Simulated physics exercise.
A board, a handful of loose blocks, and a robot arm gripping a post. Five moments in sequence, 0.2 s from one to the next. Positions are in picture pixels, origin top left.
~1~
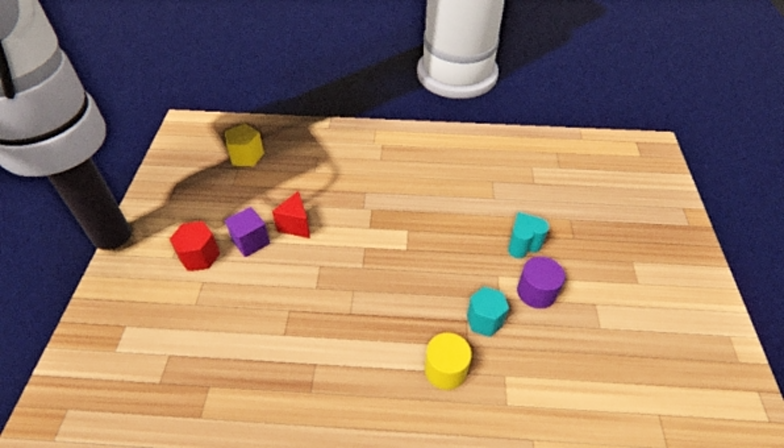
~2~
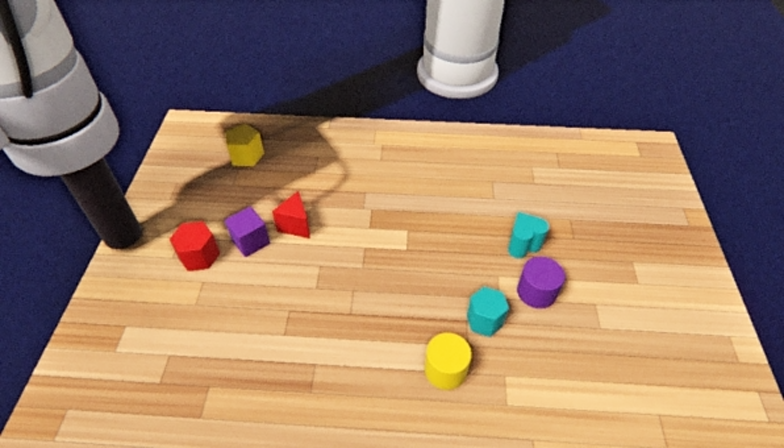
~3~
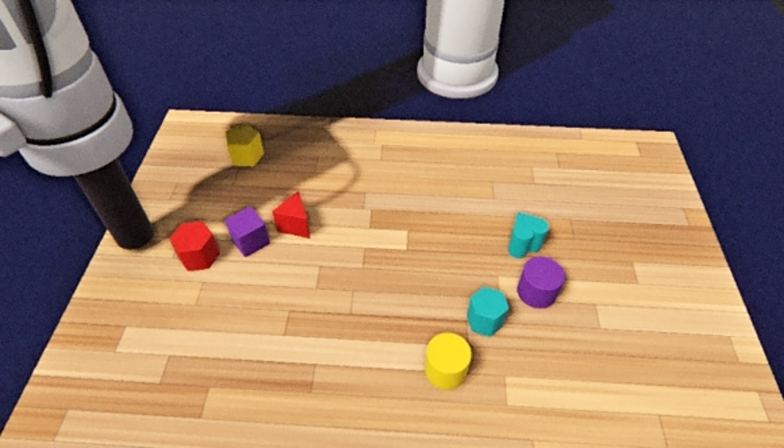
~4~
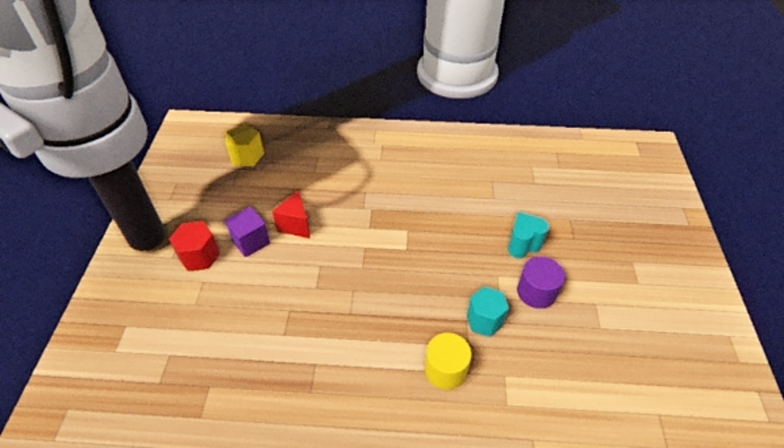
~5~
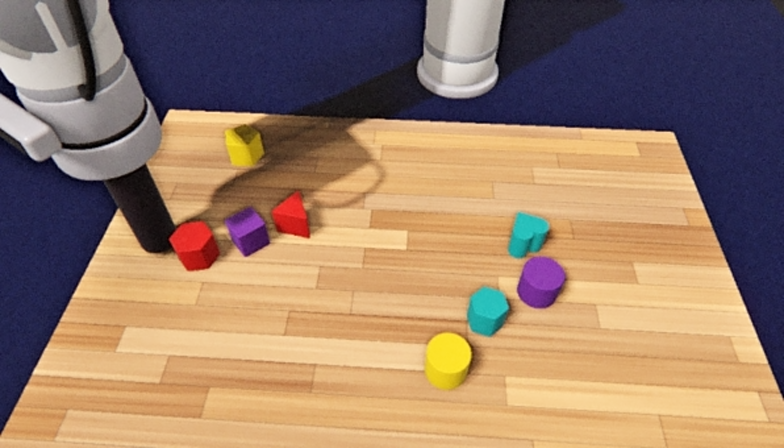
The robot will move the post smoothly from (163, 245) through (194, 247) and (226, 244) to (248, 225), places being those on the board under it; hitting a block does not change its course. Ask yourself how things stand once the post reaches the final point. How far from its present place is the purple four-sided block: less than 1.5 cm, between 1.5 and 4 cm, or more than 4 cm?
My prediction: Between 1.5 and 4 cm.
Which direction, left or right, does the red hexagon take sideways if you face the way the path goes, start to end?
Displaced right.
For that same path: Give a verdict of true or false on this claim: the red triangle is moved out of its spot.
That claim is true.
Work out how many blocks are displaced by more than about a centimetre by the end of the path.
I predict three or more.
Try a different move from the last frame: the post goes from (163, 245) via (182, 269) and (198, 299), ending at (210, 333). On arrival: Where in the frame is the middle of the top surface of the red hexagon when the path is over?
I think it will end close to (218, 245).
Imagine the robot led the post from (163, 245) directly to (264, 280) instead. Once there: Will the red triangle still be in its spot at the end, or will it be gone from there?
Undisturbed, or as good as.
What follows on the original path. One third of the way, post at (192, 241); red hexagon at (215, 242), turned 15° clockwise.
Two thirds of the way, post at (224, 238); red hexagon at (233, 249), turned 35° clockwise; purple four-sided block at (259, 219), turned 15° anticlockwise.
At the end, post at (246, 219); red hexagon at (233, 249), turned 35° clockwise; purple four-sided block at (273, 213), turned 40° clockwise; red triangle at (305, 204), turned 25° anticlockwise.
